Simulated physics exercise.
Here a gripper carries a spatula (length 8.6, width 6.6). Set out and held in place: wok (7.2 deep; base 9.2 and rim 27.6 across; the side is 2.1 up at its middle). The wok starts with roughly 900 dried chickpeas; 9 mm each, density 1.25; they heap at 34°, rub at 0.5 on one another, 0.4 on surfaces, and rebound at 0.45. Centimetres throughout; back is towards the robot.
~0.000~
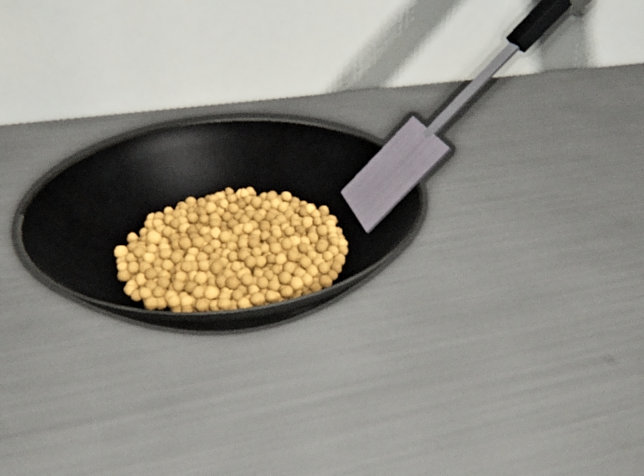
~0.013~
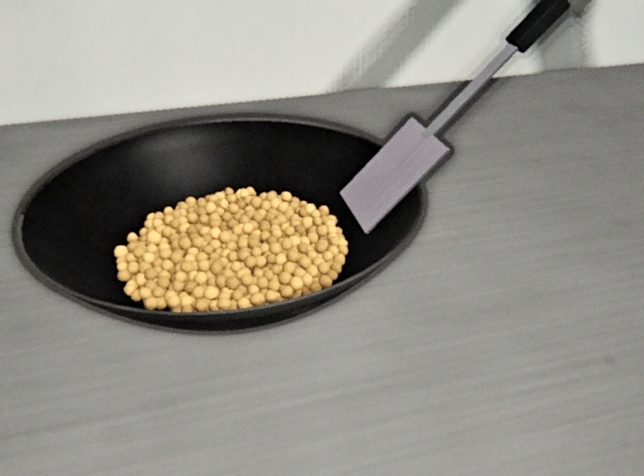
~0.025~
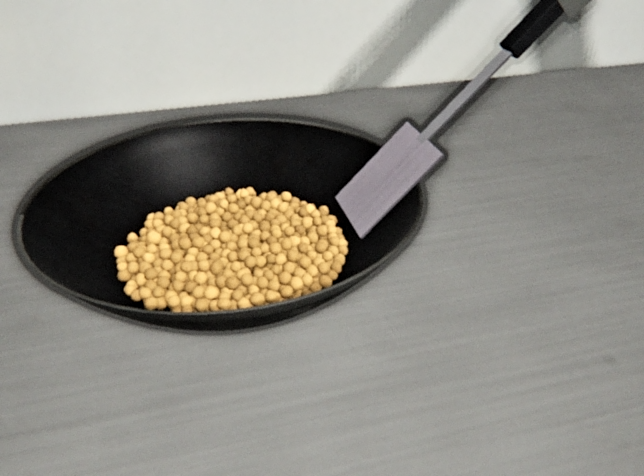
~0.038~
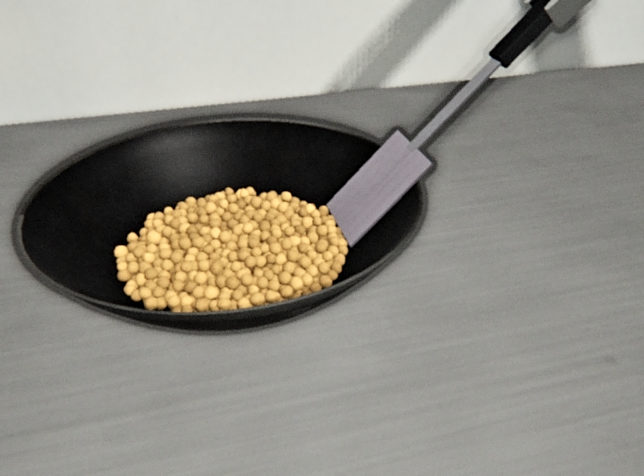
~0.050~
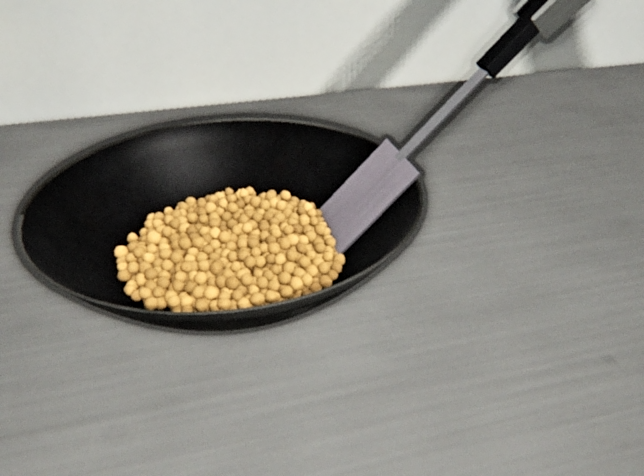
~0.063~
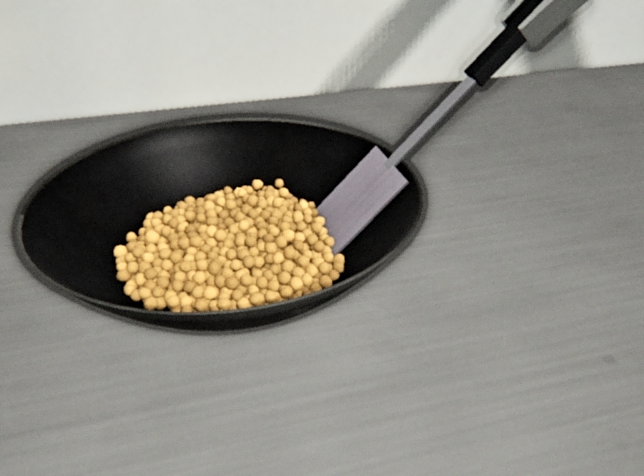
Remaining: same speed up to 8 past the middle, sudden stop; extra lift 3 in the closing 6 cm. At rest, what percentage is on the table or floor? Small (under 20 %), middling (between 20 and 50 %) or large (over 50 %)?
On the table or floor the share is small, under 20 %.
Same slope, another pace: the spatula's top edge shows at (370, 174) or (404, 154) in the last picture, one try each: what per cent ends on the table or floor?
Some 25 and 0 per cent.
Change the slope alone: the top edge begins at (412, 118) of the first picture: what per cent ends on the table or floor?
About 10 per cent.
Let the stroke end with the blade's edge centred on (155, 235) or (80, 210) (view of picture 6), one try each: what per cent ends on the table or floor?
About 0 and 25 per cent.
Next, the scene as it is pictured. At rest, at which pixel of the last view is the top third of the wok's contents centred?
At about (124, 248).
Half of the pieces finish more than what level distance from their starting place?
Roughly 3 cm.
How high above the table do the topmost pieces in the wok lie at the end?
Roughly 7.5 cm.
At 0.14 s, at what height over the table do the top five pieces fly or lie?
Roughly 7 cm.
After 0.14 s, sloping 45°, highest piece 9 above the table; 899 in the wok, 1 on the blade or in flight.
After 0.21 s, sloping 45°, highest piece 10 above the table; 897 in the wok, 3 on the blade or in flight.
After 0.45 s, sloping 45°, highest piece 9 above the table; 781 in the wok, 67 on the table or floor, 52 on the blade or in flight.
After 1.50 s, sloping 45°, highest piece 7 above the table; 780 in the wok, 120 on the table or floor.
At rest, 780 in the wok, 120 on the table or floor. That is 13 % on the table or floor.
